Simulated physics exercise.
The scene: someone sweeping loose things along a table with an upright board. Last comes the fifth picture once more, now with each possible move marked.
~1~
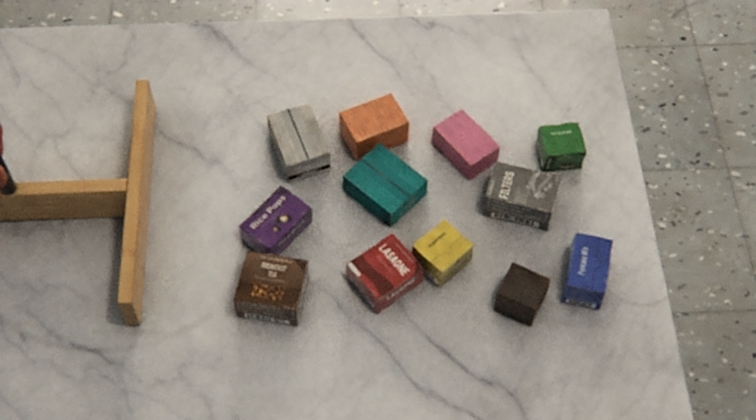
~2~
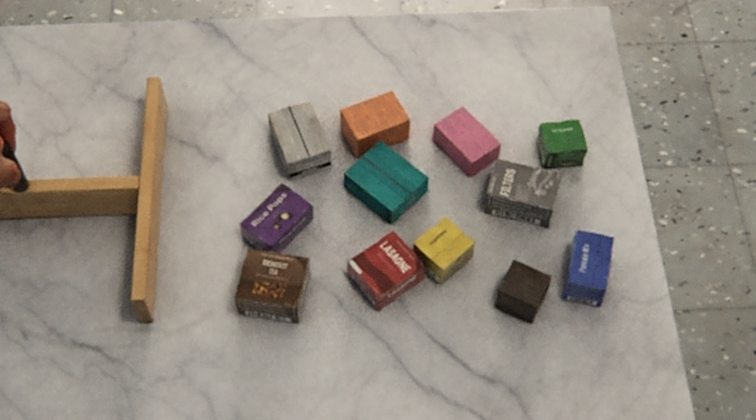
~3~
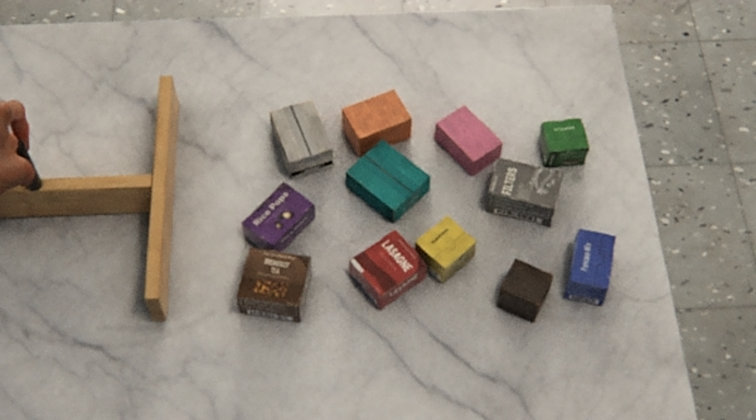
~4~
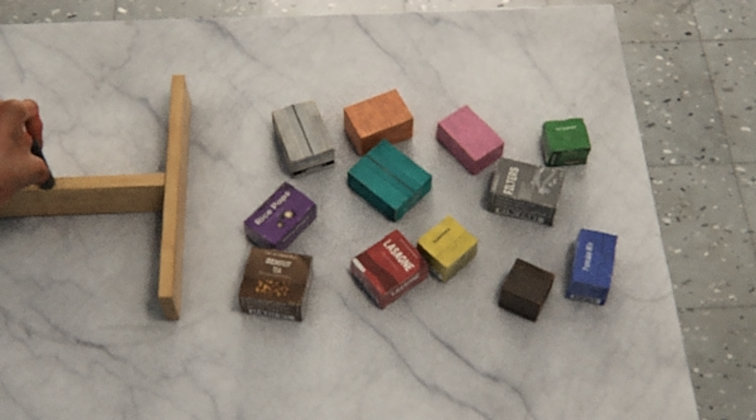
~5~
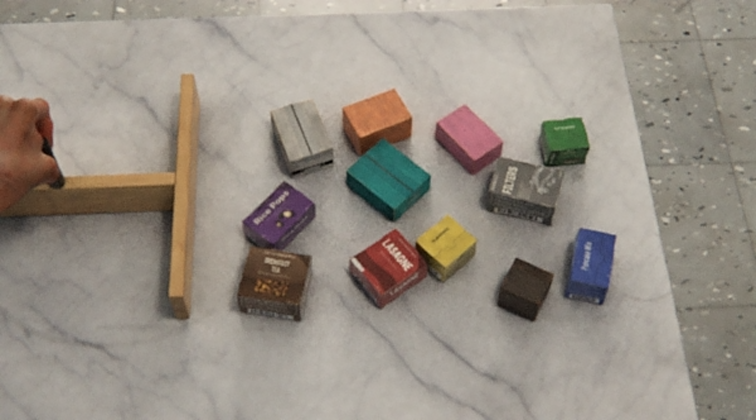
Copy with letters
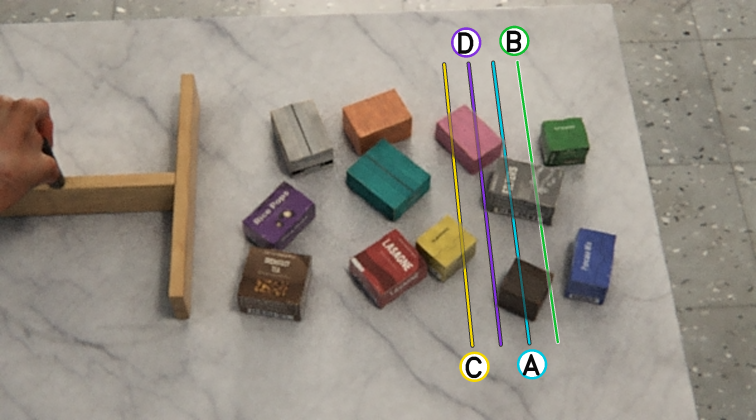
A T-shaped wooden board slides slowly to the right across a pale marble tabletop, seen from above at a slight angle, with speckled flooring beyond. To its right sit scattered small boxes and blocks: grey, orange, pink and green along the top, turquoise, purple and dark grey midway, brown, red, yellow, dark brown and blue below. A hand enters at left pushing the handle, while the blocks stay put, untouched.
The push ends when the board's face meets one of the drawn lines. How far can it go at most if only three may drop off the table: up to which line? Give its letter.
It should halt at A.
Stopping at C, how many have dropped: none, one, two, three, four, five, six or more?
In all, none.
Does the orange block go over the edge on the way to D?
No.
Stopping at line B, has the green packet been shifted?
By then, yes.
On the marked copy, A at (510, 192); B at (536, 191); C at (457, 194); D at (484, 193).
With A. Early on, board (302, 174); orange block (388, 123); brown packet (344, 276).
Further on, board (418, 169); green packet (586, 142); blue packet (601, 268).
At the end, board (508, 166); green packet over the edge; blue packet (673, 287); one fallen.
As for the rest, B drops five; C is within the limit but short; D is within the limit but short.
